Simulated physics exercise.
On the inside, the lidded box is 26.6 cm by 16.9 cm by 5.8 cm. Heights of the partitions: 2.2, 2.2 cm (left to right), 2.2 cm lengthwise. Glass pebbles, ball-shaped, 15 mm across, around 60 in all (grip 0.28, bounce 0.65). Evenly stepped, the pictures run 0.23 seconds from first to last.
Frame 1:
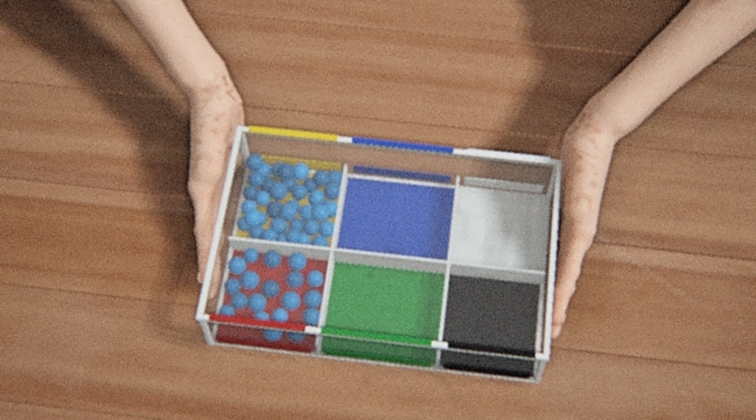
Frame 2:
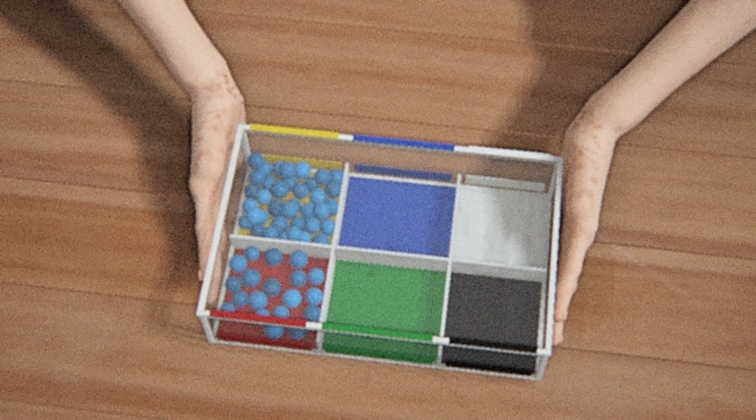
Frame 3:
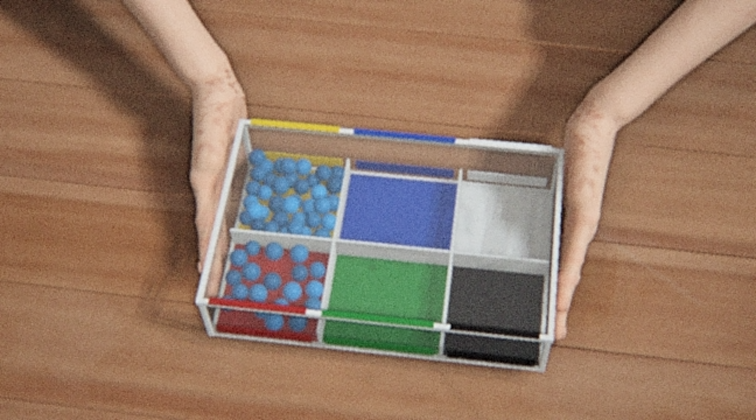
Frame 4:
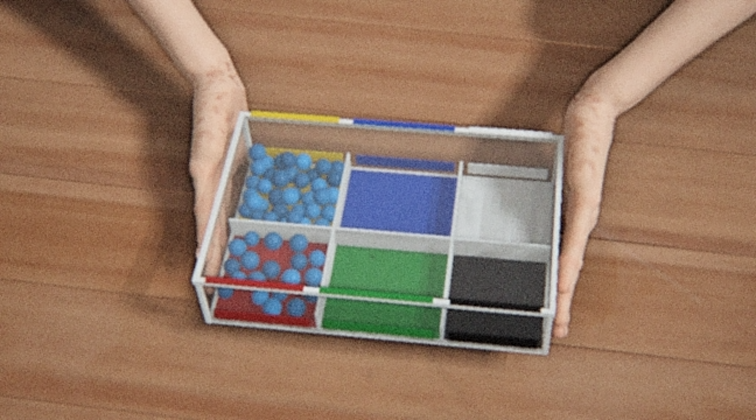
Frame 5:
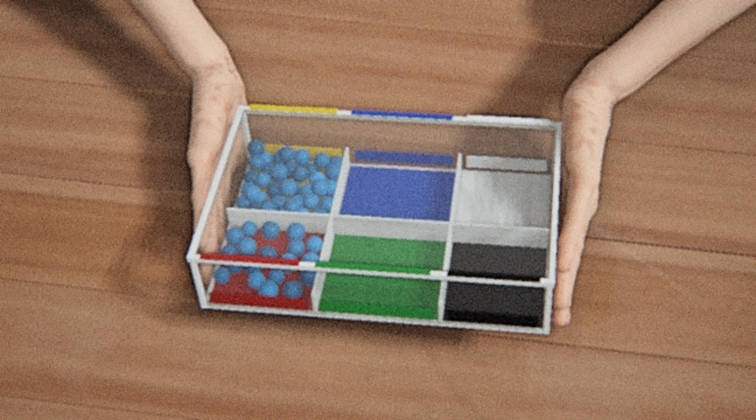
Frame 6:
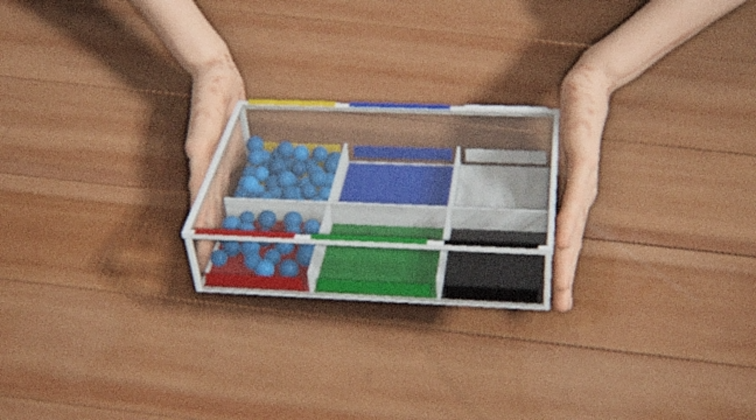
On a wooden surface seen from above, two hands hold a clear, lidded box by its left and right ends. Its six compartments have yellow, blue and white floors along the back and red, green and black along the front, with small blue balls only in the yellow and red ones. The hands gradually tilt the box, its back left corner lowest, while the balls stay in their two compartments and the view remains still.
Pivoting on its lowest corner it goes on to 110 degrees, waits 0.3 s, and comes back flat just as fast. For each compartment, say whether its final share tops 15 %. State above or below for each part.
Red: Below. Blue: Below. Green: Below. Yellow: Above. White: Below. Black: Below.
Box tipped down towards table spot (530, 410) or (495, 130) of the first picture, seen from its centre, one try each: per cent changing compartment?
The share comes to roughly 100 in a hundred, then roughly 95 in a hundred.
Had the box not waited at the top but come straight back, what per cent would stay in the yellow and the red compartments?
Result - yellow: 95 %; red: 0 %.
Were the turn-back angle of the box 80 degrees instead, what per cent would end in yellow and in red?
Yellow 85 %; red 15 %.
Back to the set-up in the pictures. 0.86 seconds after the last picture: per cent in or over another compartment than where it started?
35 %.
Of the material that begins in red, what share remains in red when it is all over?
My estimate is roughly 0 percent.
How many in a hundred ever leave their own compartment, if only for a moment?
Estimate: Near 40 %.
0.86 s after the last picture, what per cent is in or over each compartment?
Red = 0, blue = 5, green = 0, yellow = 95, white = 0, black = 0 (per cent).
Then, 0.86 s after the last picture, tilt 110 degrees; blue 5 %, yellow 95 %.
Then, 1.43 s after the last picture, tilt 57 degrees; blue 10 %, yellow 90 %.
Then, 2.05 s after the last picture, tilt 0 degrees; blue 10 %, yellow 90 %.
In the end, red 0 %, blue 10 %, green 0 %, yellow 90 %, white 0 %, black 0 %.
